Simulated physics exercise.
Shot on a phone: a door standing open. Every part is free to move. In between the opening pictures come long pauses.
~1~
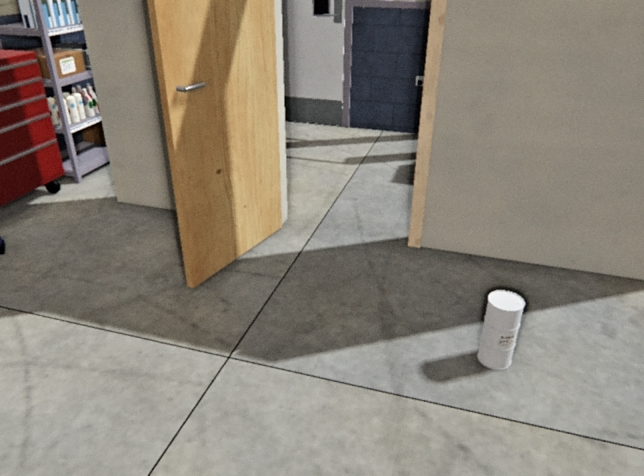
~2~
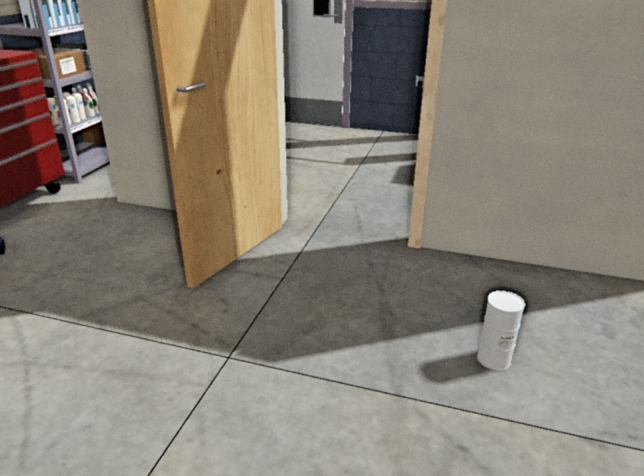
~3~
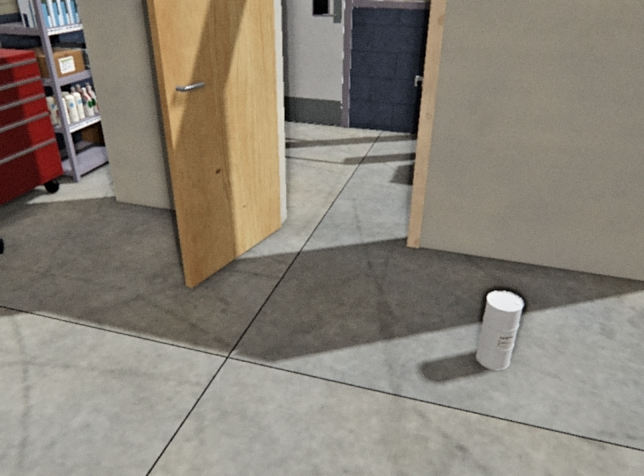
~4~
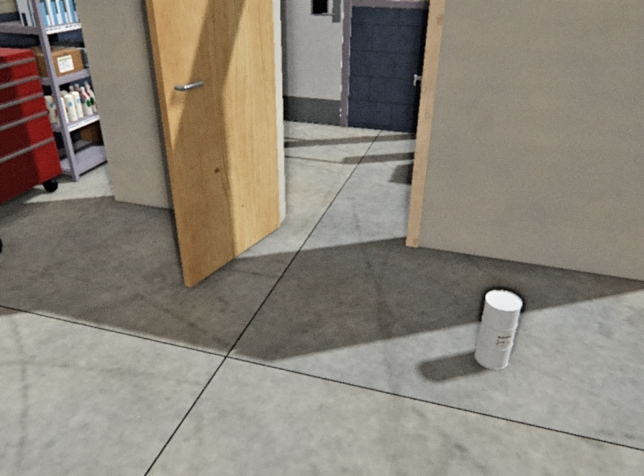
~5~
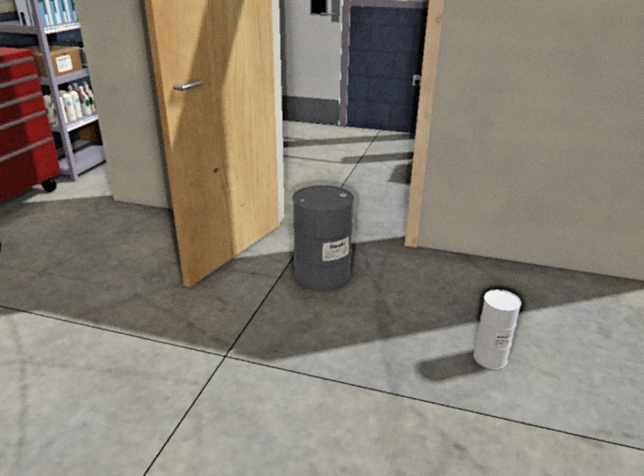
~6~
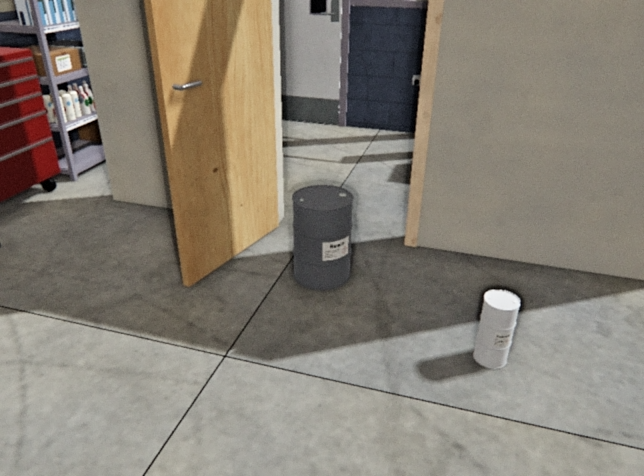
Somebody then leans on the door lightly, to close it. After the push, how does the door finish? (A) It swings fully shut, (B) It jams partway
Answer: B.
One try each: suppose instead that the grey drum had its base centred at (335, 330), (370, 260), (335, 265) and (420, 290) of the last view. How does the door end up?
Well, the first time the door completes its swing, the second time it halts partway, the third time it halts partway, and the fourth time it completes its swing.
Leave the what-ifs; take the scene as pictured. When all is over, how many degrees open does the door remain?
Some 20° open.
Then, 0.80 s later than the last frame, open by 71°.
Then, 1.30 s later than the last frame, open by 44°; grey drum moved about its own width near (357, 232).
Then, 1.70 s later than the last frame, open by 29°; grey drum moved about its own width near (383, 224).
When it is over, open by 22°; moved from the start, grey drum; white canister as before. End places, in pixels of the last picture, grey drum near (393, 219).
